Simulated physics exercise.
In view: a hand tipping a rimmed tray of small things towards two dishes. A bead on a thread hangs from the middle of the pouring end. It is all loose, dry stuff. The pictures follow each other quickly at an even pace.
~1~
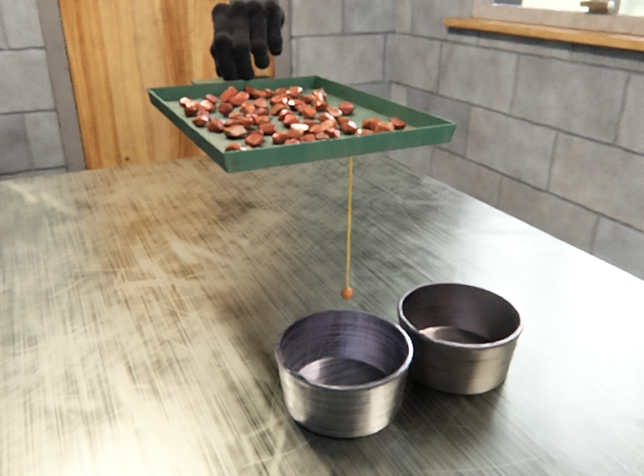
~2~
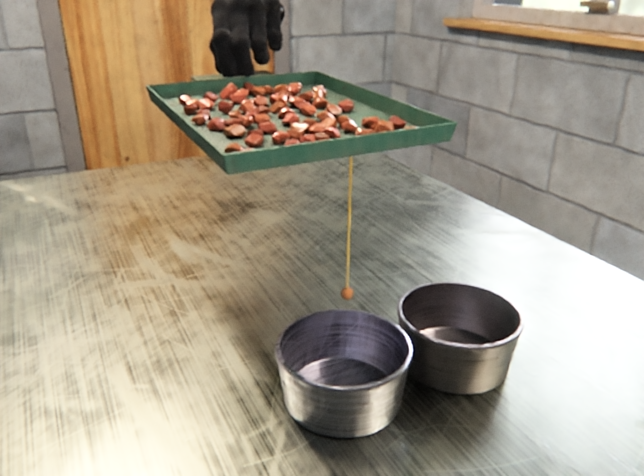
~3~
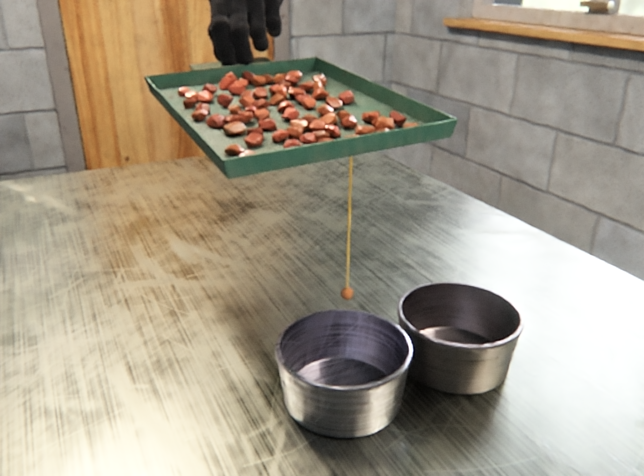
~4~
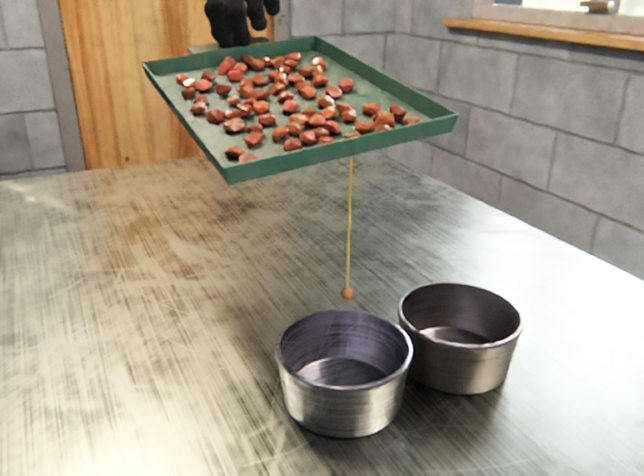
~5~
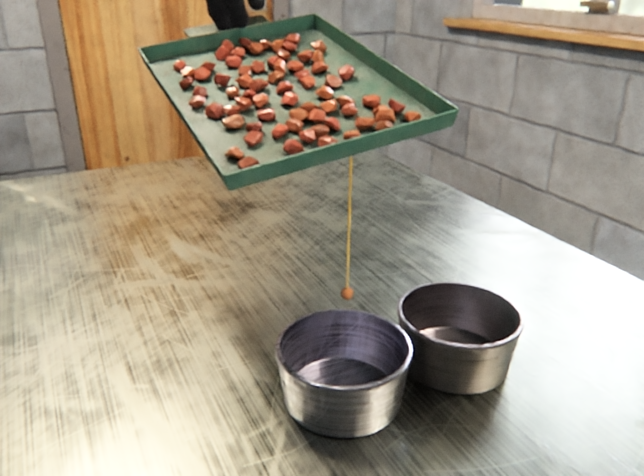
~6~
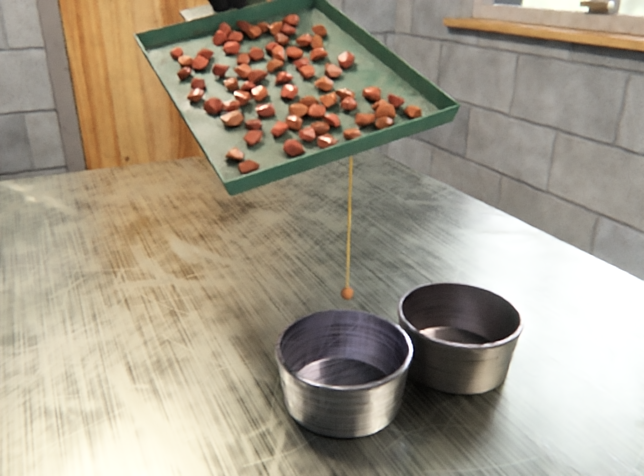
Black-gloved hand raising the far side of a green tray of reddish-brown chunks, tilting it above two metal dishes.
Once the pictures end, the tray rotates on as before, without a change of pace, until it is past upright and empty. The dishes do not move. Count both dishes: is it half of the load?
Together they catch less than half.
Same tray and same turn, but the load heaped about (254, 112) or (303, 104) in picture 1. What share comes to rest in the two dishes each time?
First some 10, then 20 per cent.
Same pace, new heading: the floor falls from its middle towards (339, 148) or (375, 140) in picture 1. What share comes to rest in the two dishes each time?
Near 80 % and 80 %.
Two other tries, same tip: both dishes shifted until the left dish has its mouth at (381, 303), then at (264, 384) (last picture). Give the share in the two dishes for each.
In turn 0 and 30 in a hundred.
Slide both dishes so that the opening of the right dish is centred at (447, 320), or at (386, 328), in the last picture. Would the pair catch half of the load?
First not half, then more than half.
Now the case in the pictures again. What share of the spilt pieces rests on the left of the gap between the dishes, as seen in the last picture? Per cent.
About 100 per cent.
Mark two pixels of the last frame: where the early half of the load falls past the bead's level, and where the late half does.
At about (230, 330), then at (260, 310).
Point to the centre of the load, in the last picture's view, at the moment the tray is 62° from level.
Roughly at (257, 143).
Just after the last frame, tray tipped steeply; almost all on the tray; about a tenth in the air.
A moment on, tray tipped right over; roughly a quarter on the tray; about a tenth in the left dish; roughly half outside both; about a tenth in the air.
Further on, tray tipped past a quarter turn; roughly a quarter in the left dish; the larger part outside both.
When it is over, tray tipped past a quarter turn; roughly a quarter in the left dish; not one in the right dish; the larger part outside both.
